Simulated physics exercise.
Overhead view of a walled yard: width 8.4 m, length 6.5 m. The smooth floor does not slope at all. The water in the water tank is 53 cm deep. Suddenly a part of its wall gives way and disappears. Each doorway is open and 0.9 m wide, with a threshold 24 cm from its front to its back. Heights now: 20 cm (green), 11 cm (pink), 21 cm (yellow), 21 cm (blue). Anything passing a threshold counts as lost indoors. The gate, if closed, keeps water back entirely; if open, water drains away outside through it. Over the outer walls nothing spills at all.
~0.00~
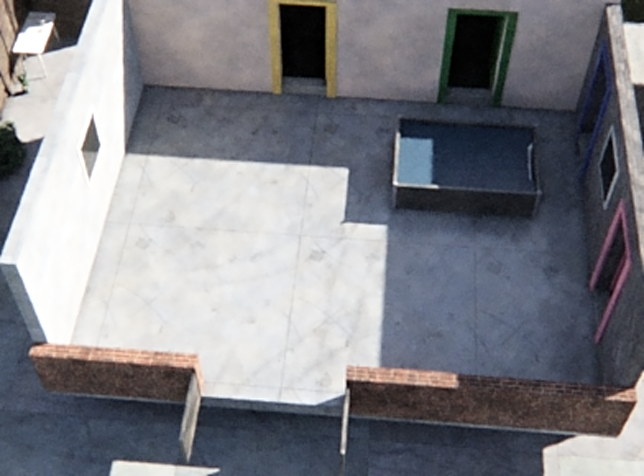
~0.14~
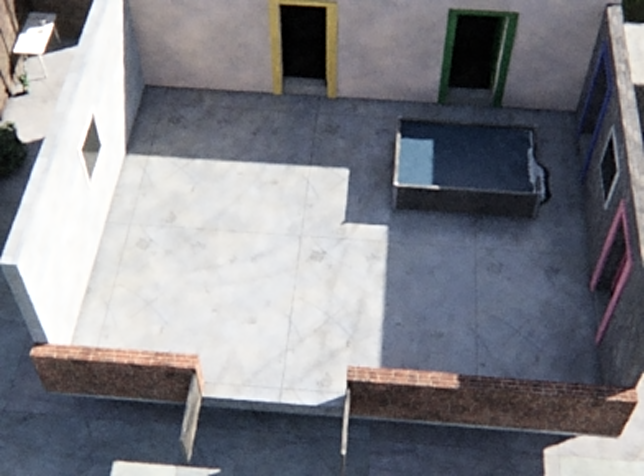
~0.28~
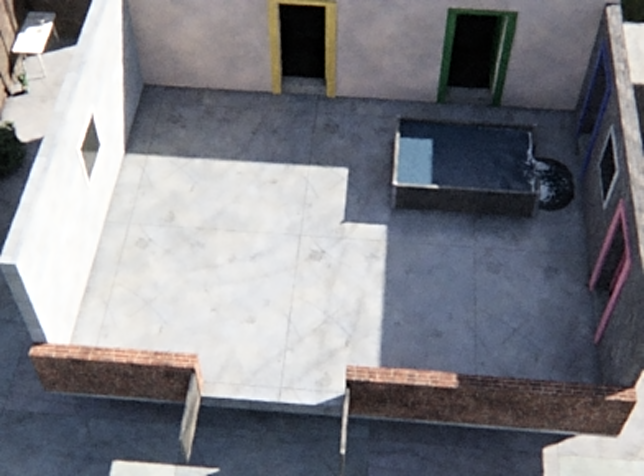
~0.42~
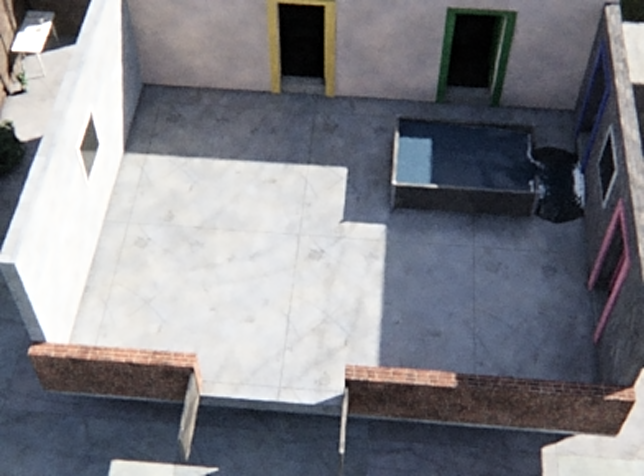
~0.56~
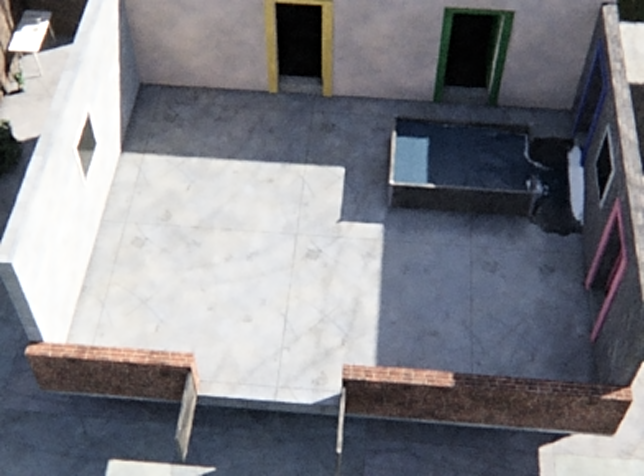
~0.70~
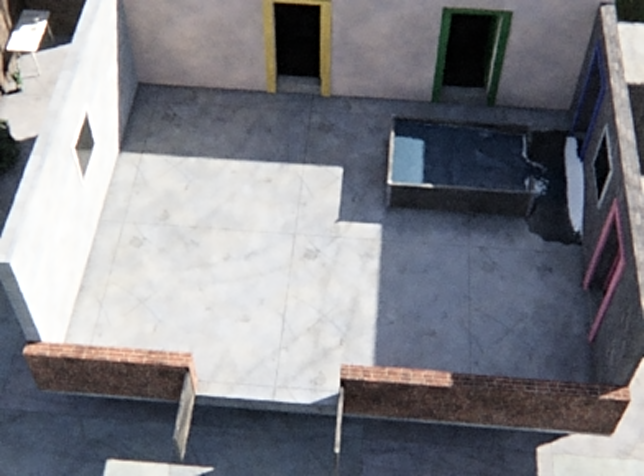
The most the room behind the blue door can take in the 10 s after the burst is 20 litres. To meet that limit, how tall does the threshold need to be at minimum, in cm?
At least 26 cm or so.
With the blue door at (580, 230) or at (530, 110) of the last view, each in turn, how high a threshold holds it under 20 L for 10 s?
You'd want about 17 cm there first, then about 19 cm.
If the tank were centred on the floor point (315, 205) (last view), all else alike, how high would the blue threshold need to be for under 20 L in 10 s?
It must be around 9.5 cm tall.
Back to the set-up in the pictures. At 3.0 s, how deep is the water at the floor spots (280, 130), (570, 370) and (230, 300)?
Approx. 0 / 3 / 0 cm.
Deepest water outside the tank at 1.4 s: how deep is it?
39 cm.
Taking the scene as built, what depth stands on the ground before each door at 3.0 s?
Depths in cm - green: 7, pink: 4, yellow: 0, blue: 21.
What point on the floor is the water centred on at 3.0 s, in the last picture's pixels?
My guess is close to (486, 190).
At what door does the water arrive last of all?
The yellow one.
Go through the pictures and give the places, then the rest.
The first frame shows still water, 53 cm deep, in the water tank at (466, 157); the blue door at (592, 120) is dry.
In the second frame, water pours out at (532, 176) and has run 0.2 m, to (545, 197); about 6 cm deep outside, 53 cm at the back.
In the third frame, the front is at (568, 198), 0.7 m from the gap at (531, 176); 0.6 m2 of floor is wet, 53 cm left at the back.
In the fourth frame, water pours out at (530, 176) and has run 0.9 m, to (582, 211); about 8 cm deep outside, 53 cm at the back.
In the fifth frame, the front is at (581, 229), 1.1 m from the gap at (527, 174); 1.5 m2 of floor is wet, 53 cm left at the back.
In the sixth frame, the front is at (580, 240), 1.3 m from the gap at (525, 174); 1.6 m2 of floor is wet, 53 cm left at the back; water is at the blue door at (586, 119).
After 1.4 s water covers 5 % of the floor, deepest (39 cm) near (571, 187); 26 cm at the blue door, 12 litres in over its 21 cm threshold.
After 3.0 s water covers 25 % of the floor, deepest (28 cm) near (571, 187); 21 cm at the blue door, 44 litres in over its 21 cm threshold.
After 10.0 s water covers 90 % of the floor, deepest (12 cm) near (571, 187); 8 cm at the blue door, 48 litres in over its 21 cm threshold.
At the blue door as built, the water arrived by 0.5 s and peaked near 27 cm at 2.0 s.
Run again over the same 10 s with other heights there, 43 litres in over 22 cm, 8 litres over 29.5 cm. The limit of 20 litres is kept from about 26 cm up.
